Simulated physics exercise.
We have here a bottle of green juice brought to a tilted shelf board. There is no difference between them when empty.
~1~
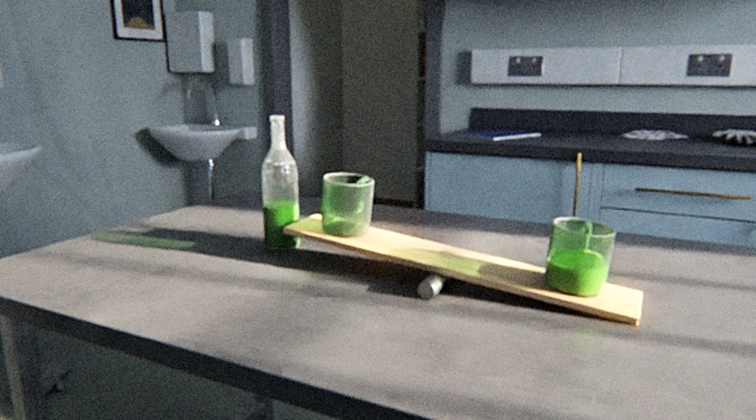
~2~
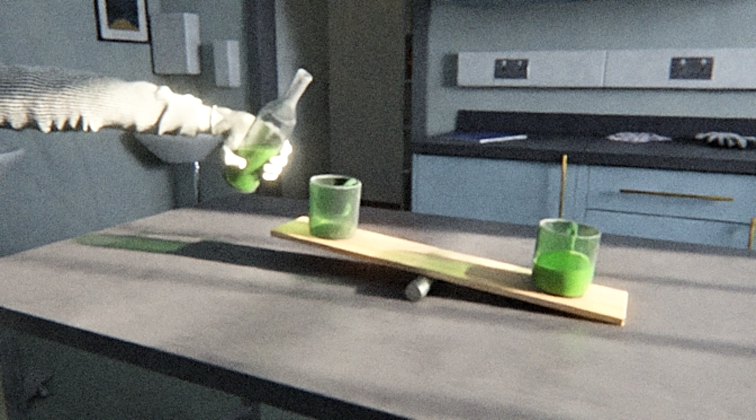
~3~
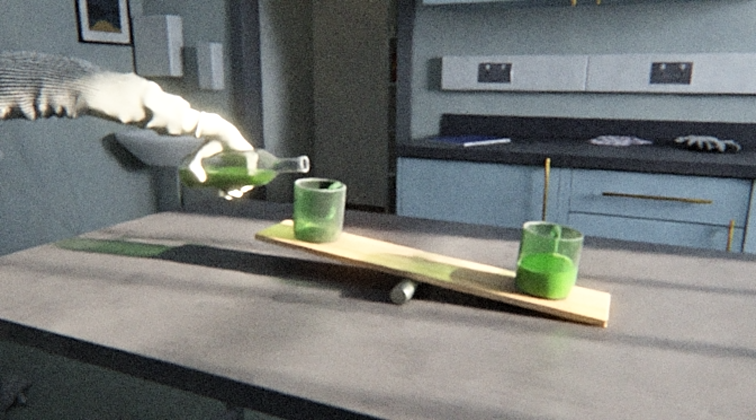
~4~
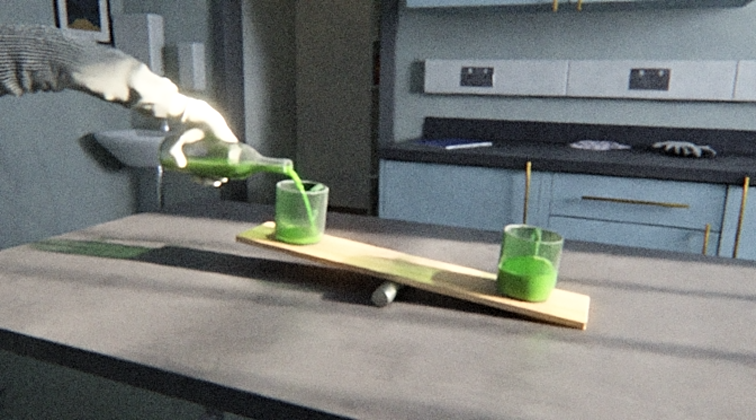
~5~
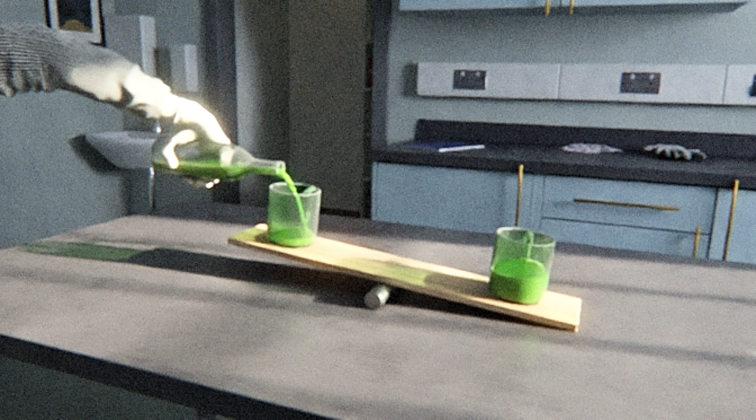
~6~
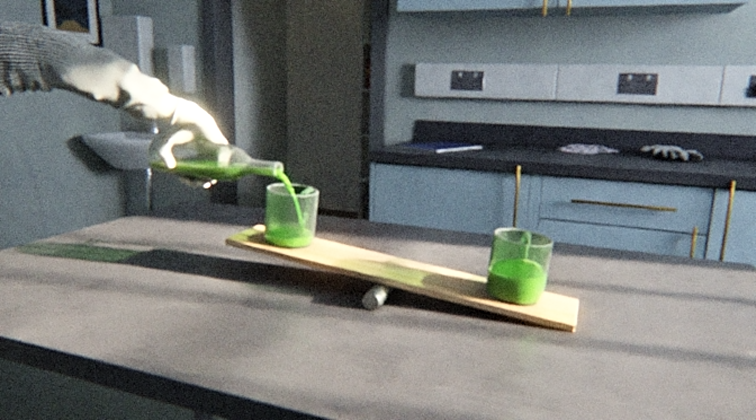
On a kitchen table, a gloved hand lifts a bottle and pours green juice into the left glass.
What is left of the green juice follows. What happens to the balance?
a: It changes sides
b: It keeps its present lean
It changes sides.
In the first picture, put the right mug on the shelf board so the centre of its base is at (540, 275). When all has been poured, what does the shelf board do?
Judgement: It tips.
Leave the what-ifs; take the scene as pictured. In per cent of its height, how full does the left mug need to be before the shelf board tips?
Result: Some 40 per cent.
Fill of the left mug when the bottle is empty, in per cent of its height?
It comes up to around 60 percent.
Next, the left mug is about a third full; the shelf board leans as before.
After that, the left mug is about half full; the shelf board has swung over, and that end is down.
Finally, the left mug is about half full; the shelf board has swung over, and that end is down.
